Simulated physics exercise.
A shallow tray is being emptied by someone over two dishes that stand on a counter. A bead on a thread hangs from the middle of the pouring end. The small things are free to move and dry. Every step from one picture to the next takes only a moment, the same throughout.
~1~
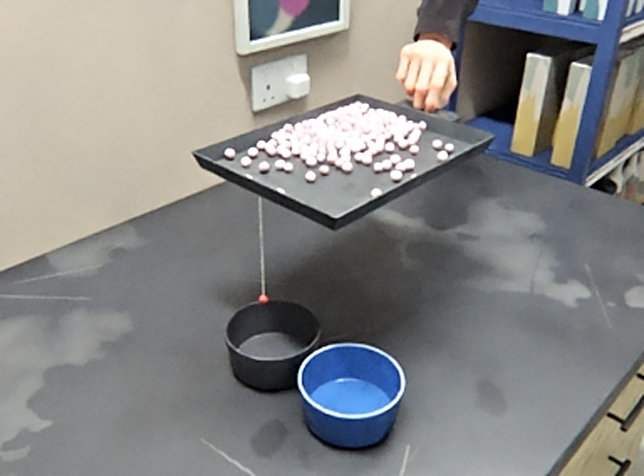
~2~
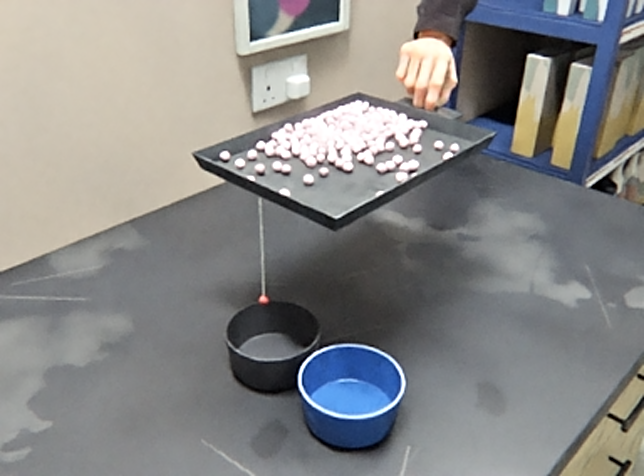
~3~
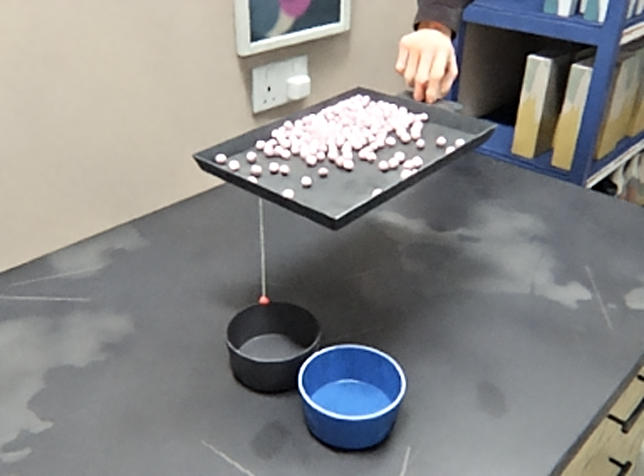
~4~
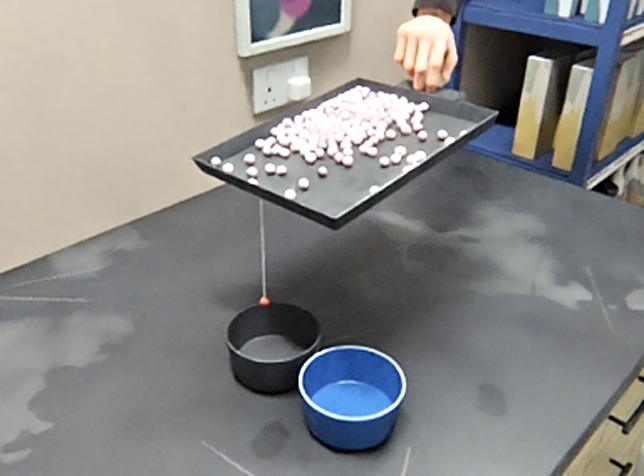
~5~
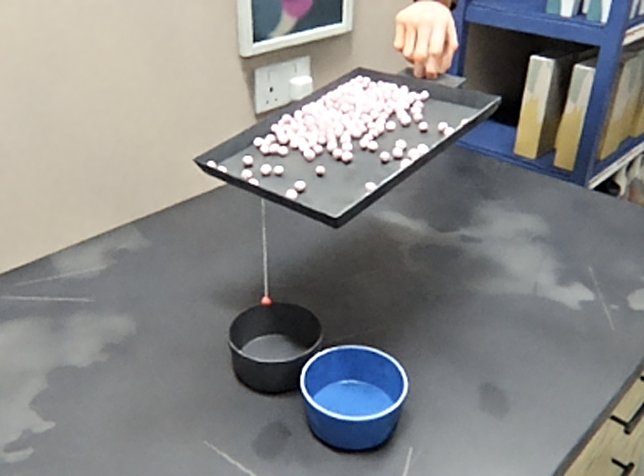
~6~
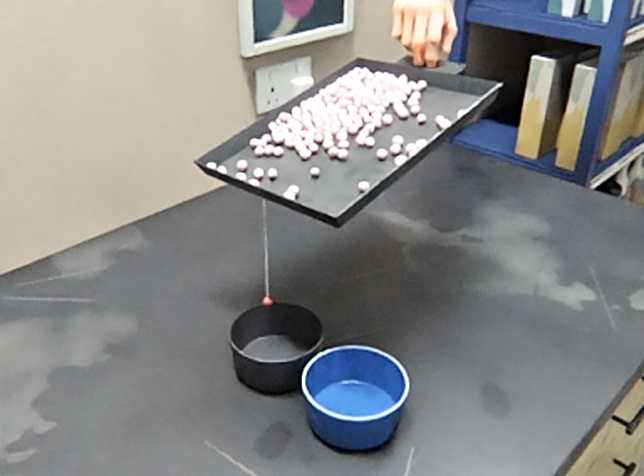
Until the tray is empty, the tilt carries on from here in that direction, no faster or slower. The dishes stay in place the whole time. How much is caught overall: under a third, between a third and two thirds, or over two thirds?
The share that ends up caught is smaller than one third, I reckon.
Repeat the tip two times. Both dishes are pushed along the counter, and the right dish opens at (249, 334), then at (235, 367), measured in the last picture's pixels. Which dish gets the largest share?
First place: The left-hand one. Second place: The left-hand one.
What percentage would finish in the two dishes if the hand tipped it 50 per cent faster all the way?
Estimate: Some 0 %.
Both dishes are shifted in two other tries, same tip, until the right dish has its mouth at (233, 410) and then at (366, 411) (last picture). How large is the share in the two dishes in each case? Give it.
First placement: Some 0 %; second placement: Some 0 %.
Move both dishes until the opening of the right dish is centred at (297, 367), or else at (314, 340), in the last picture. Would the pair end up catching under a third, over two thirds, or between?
Run 1 - between a third and two thirds; run 2 - less than a third.
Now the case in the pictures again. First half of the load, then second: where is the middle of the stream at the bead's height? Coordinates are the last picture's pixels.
Early-half point (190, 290); late-half point (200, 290).
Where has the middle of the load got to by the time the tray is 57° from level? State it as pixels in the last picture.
Check around (228, 175) in the last picture.
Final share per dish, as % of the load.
About 10 % ends in the left dish and about 0 % in the right dish.
Just after the last frame, tray tipped steeply; roughly two thirds on the tray; just a few in the left dish; about a tenth outside both; roughly a quarter in the air.
A moment on, tray tipped right over; just a few on the tray; about a tenth in the left dish; the larger part outside both; about a tenth in the air.
Further on, tray tipped past a quarter turn; about a tenth in the left dish; almost all outside both.
When it is over, tray tipped past a quarter turn; not one in the right dish; about a tenth in the left dish; almost all outside both.
